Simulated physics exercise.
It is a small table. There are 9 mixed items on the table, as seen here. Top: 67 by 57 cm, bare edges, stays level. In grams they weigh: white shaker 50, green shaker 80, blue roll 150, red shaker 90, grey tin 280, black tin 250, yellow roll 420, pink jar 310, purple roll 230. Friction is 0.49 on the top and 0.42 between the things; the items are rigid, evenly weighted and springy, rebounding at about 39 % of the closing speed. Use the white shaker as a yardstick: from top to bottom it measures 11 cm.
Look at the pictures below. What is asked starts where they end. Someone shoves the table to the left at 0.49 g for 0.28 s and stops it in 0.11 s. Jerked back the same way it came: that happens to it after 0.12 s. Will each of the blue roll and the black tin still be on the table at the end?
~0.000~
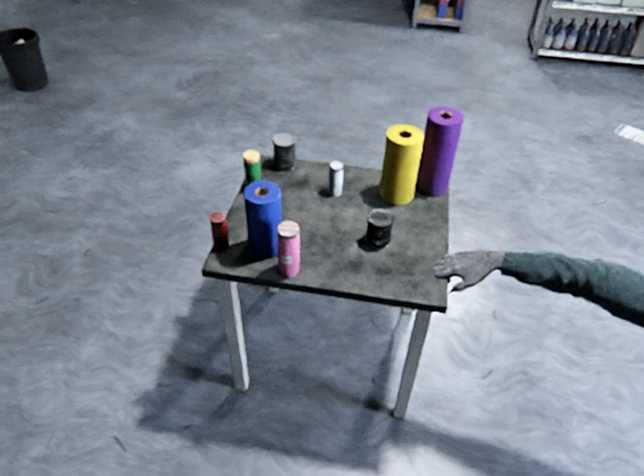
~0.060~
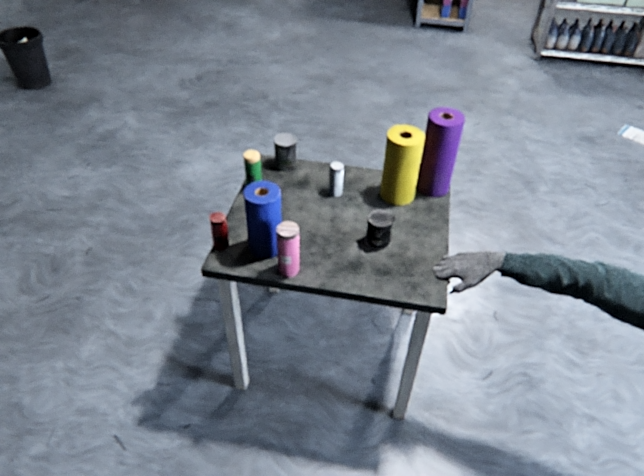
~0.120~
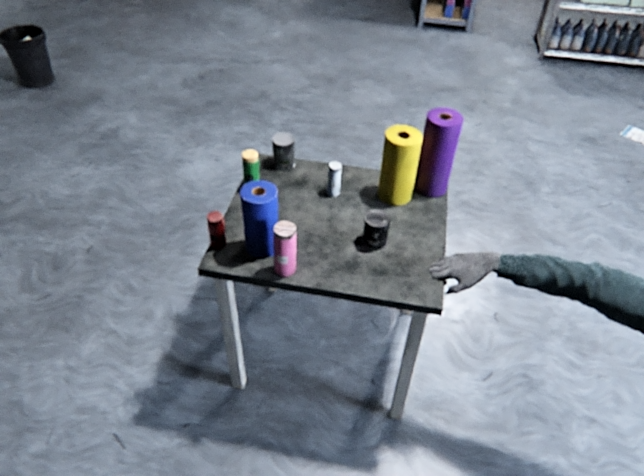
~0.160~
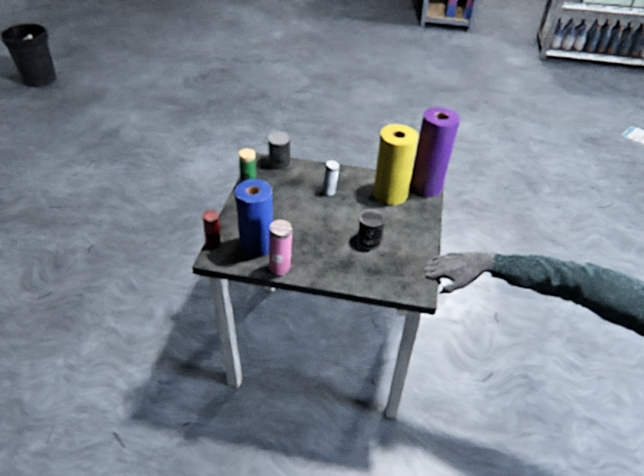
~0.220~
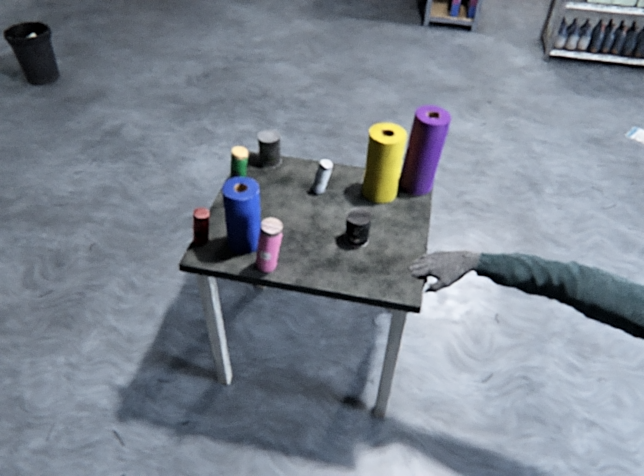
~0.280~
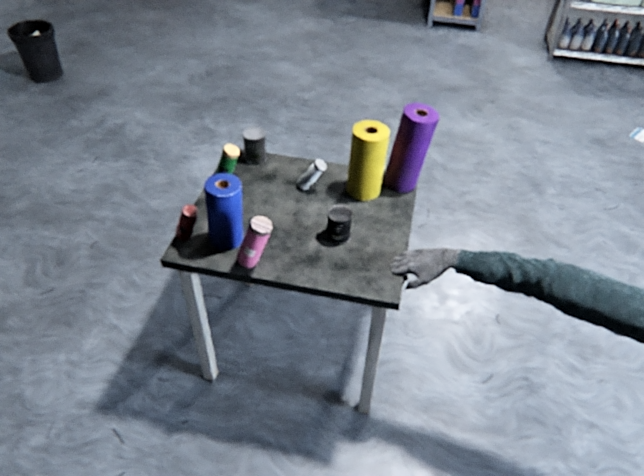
Most likely the blue roll finishes off the top, most likely the black tin finishes on the top.
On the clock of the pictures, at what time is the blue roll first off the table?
That first happens close to 0.7 seconds.
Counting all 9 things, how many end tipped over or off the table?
I get 8.
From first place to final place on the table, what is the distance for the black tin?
Net distance near 9 cm.
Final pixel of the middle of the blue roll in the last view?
It finishes at roughly (199, 351).
Around 0.58 s, table shifted 26 cm; red shaker now off the table; blue roll at 53° to upright near (138, 203); black tin shifted 11 cm near (254, 211).
Around 0.98 s, blue roll, grey tin and purple roll now off the table; black tin shifted 13 cm near (335, 224); yellow roll on its side.
Around 1.48 s, yellow roll now off the table; black tin shifted 9 cm near (347, 226); white shaker on its side.
Finally (2.7 s), off the table, blue roll, red shaker, grey tin, yellow roll and purple roll; on their side or leaning hard on the table, white shaker, green shaker and pink jar; not toppled but over 5 cm from the start, black tin. In the last view, blue roll near (199, 351), black tin near (347, 226).
